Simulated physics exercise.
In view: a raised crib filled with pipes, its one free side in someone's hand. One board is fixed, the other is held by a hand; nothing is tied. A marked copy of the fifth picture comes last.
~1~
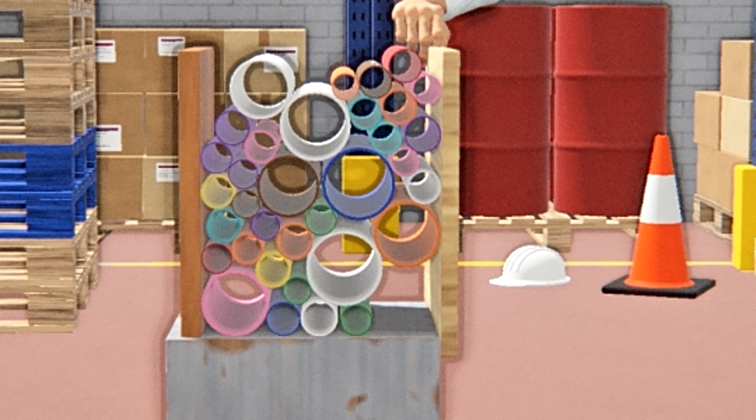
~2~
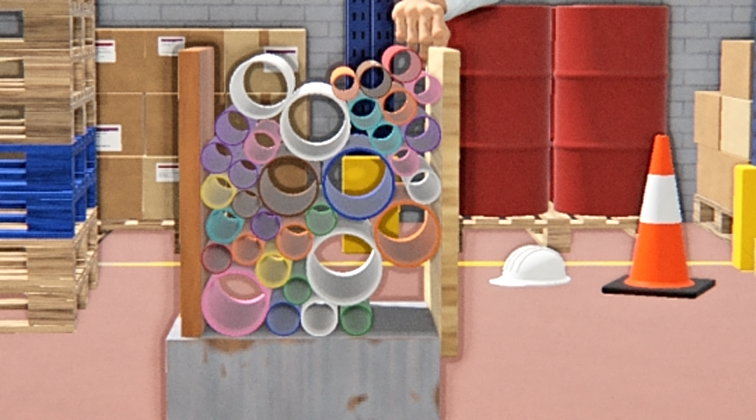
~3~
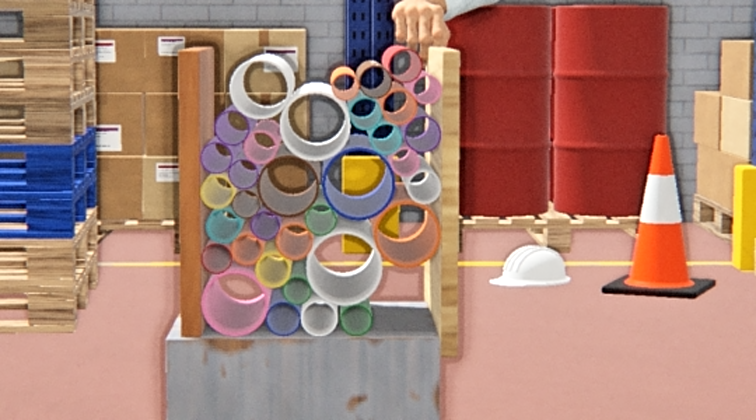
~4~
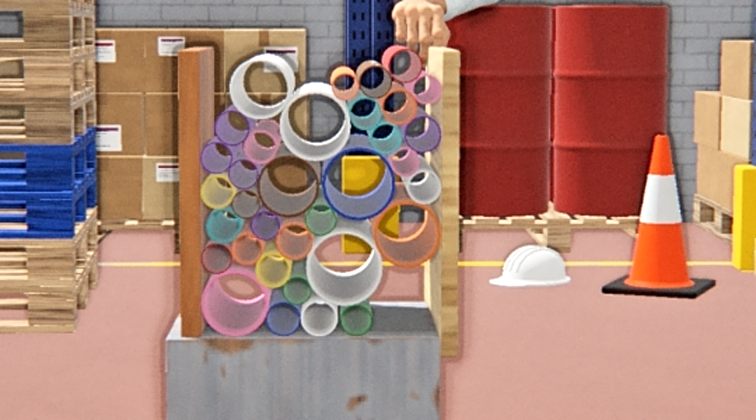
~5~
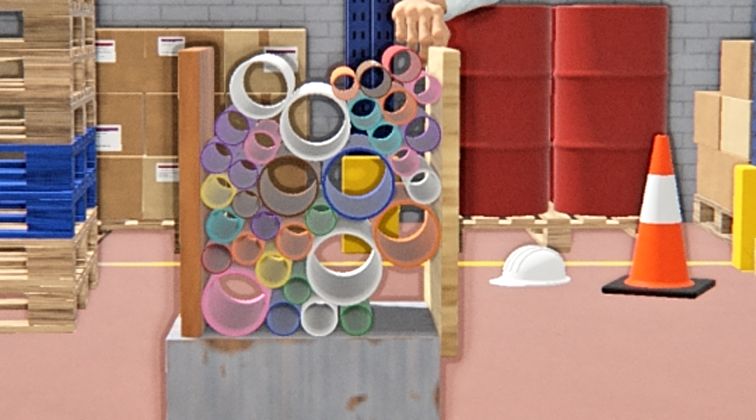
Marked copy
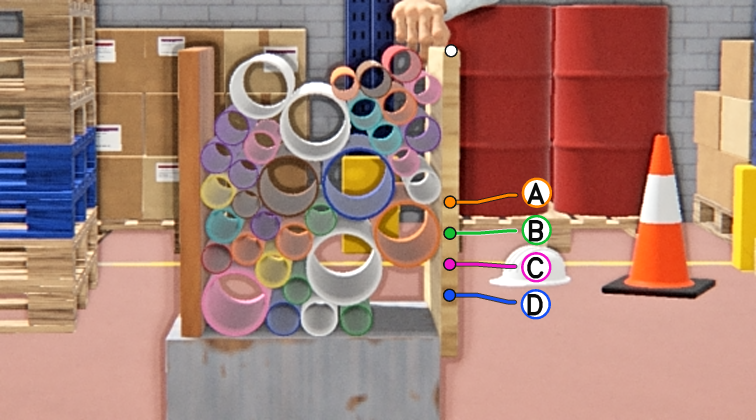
In this clip, colourful pipes of different sizes sit stacked between two upright wooden boards on a raised grey base, while a hand rests at the top of the right board; nothing visibly moves.
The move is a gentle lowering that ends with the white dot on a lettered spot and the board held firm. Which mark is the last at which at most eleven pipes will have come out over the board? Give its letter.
Down to C.
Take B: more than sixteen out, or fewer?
It loses fewer than sixteen.
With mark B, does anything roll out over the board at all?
Yes, at B.
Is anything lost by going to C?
Yes, at C.
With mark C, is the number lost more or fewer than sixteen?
At C, fewer than sixteen.
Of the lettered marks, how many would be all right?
The number is three.
On the marked copy, A at (450, 202); B at (450, 233); C at (450, 264); D at (450, 295); the white dot at (451, 51).
With C. Early on, top of the board (441, 140).
Further on, top of the board (441, 237).
At the end, top of the board (440, 263), nine out over the board.
As for the rest, A about five out over the board; B about eight out over the board; D more than eleven out over the board.
